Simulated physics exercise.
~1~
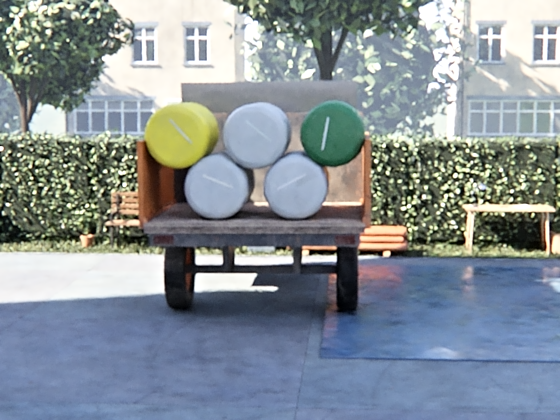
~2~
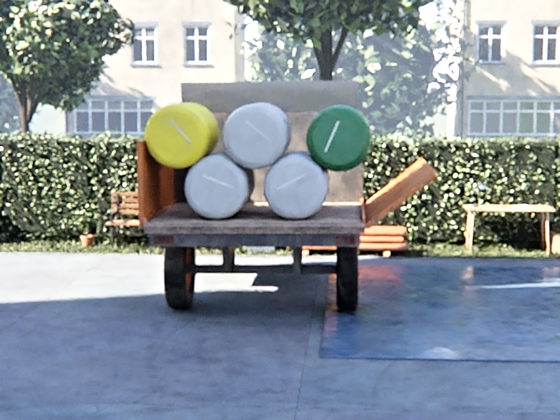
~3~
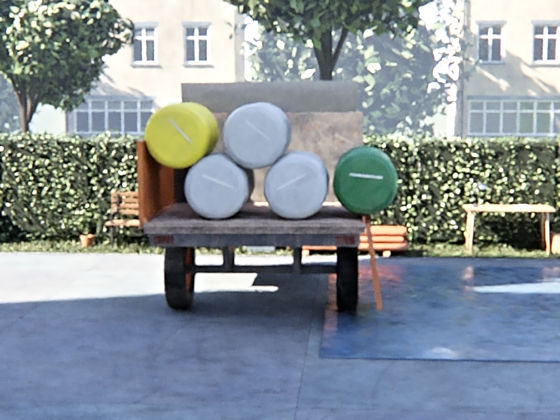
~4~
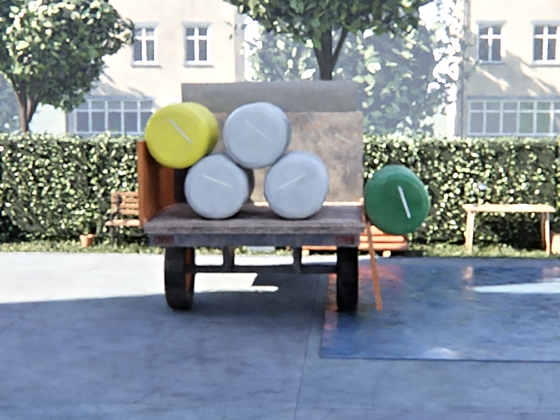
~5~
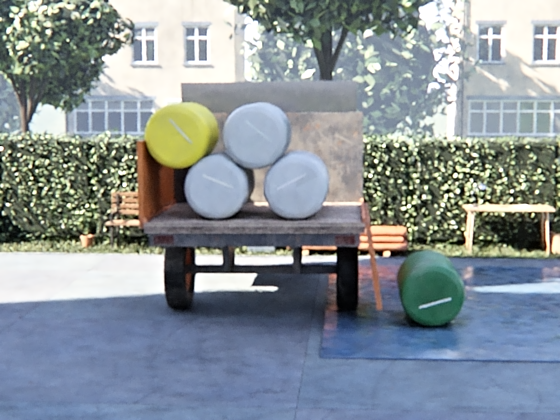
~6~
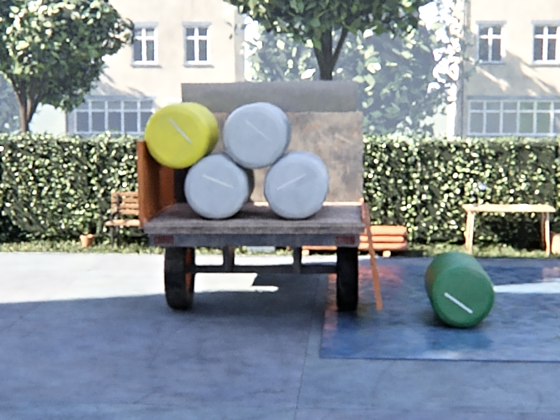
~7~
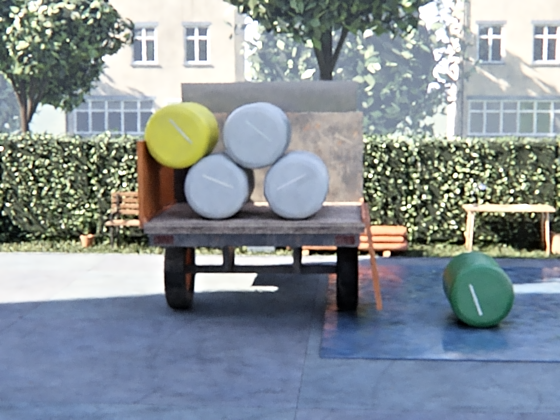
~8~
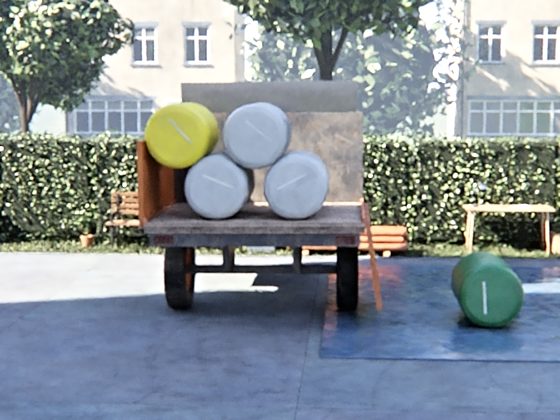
A flatbed lorry stands on a paved yard, seen from its tail end, with a hedge, benches, trees and a pale building behind. Five round wrapped bales are stacked on its deck with their ends facing us, yellow at upper left, green at upper right and three grey ones between and below. The orange board on the right side swings outward and drops until it hangs down. The green bale rolls right off the grey one beneath it, tips over the edge and falls to the ground. It rolls a little farther right and ends there, while the yellow and grey bales stay aboard.
